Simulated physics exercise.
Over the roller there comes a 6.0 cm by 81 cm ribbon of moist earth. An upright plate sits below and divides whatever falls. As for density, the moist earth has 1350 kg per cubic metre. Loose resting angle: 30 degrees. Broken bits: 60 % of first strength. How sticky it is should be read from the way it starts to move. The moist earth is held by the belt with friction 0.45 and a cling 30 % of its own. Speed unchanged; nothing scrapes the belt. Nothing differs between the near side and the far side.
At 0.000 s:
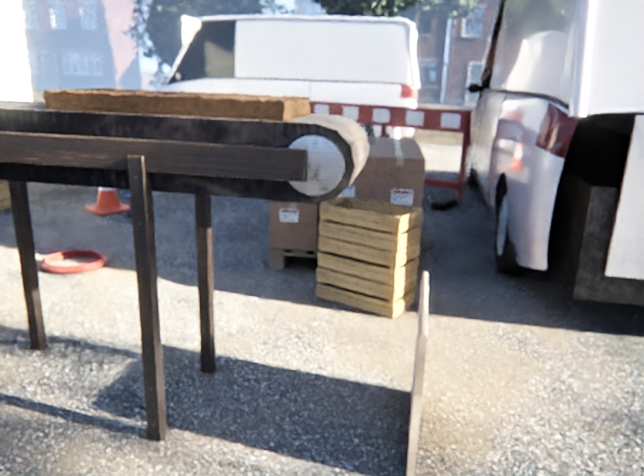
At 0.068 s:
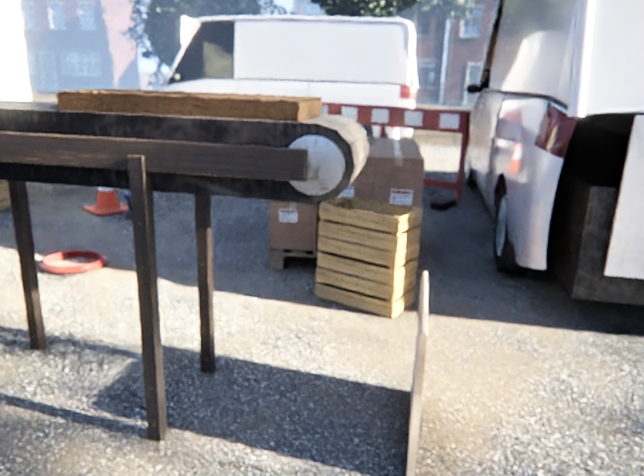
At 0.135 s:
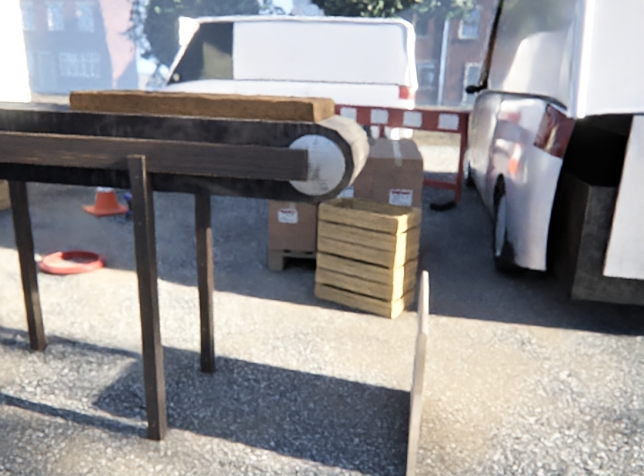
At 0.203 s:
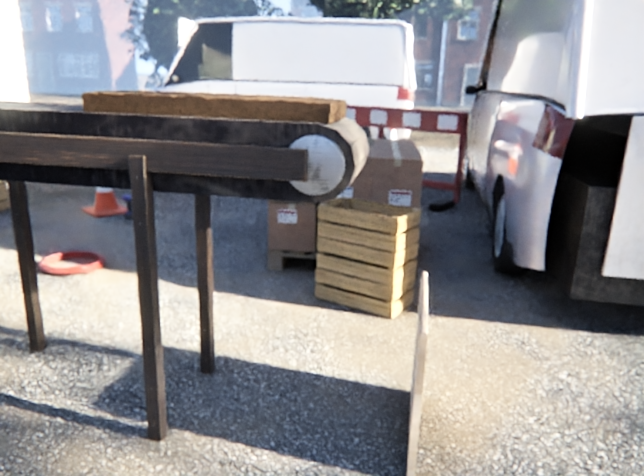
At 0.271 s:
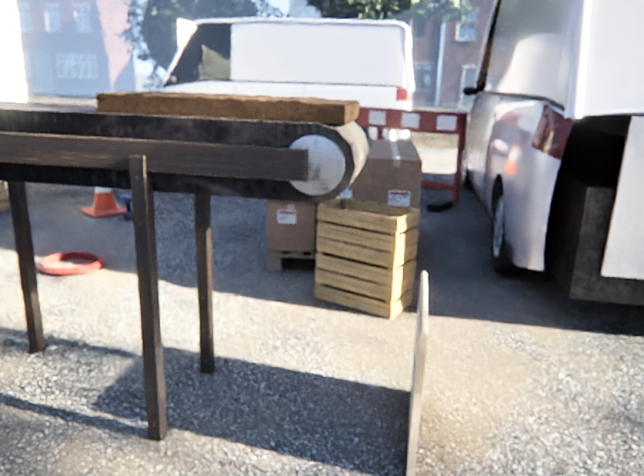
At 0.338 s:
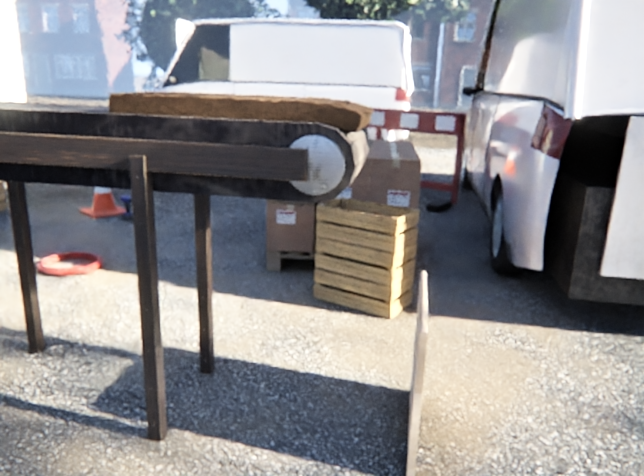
Conveyor belt carrying a flat brown slab slowly rightward onto its end roller, the slab's front edge beginning to bend downward.
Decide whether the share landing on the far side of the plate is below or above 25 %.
Prediction: Beneath 25 percent.
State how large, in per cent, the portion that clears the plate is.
I'd put it near 1 %.
By 0.67 s, 0 % is beyond the plate's line.
By 1.07 s, 1 % is beyond the plate's line.
By 1.47 s, 1 % is beyond the plate's line.
By 1.87 s, 1 % is beyond the plate's line.
By 3.17 s, at the end, 1 % is beyond the plate's line.
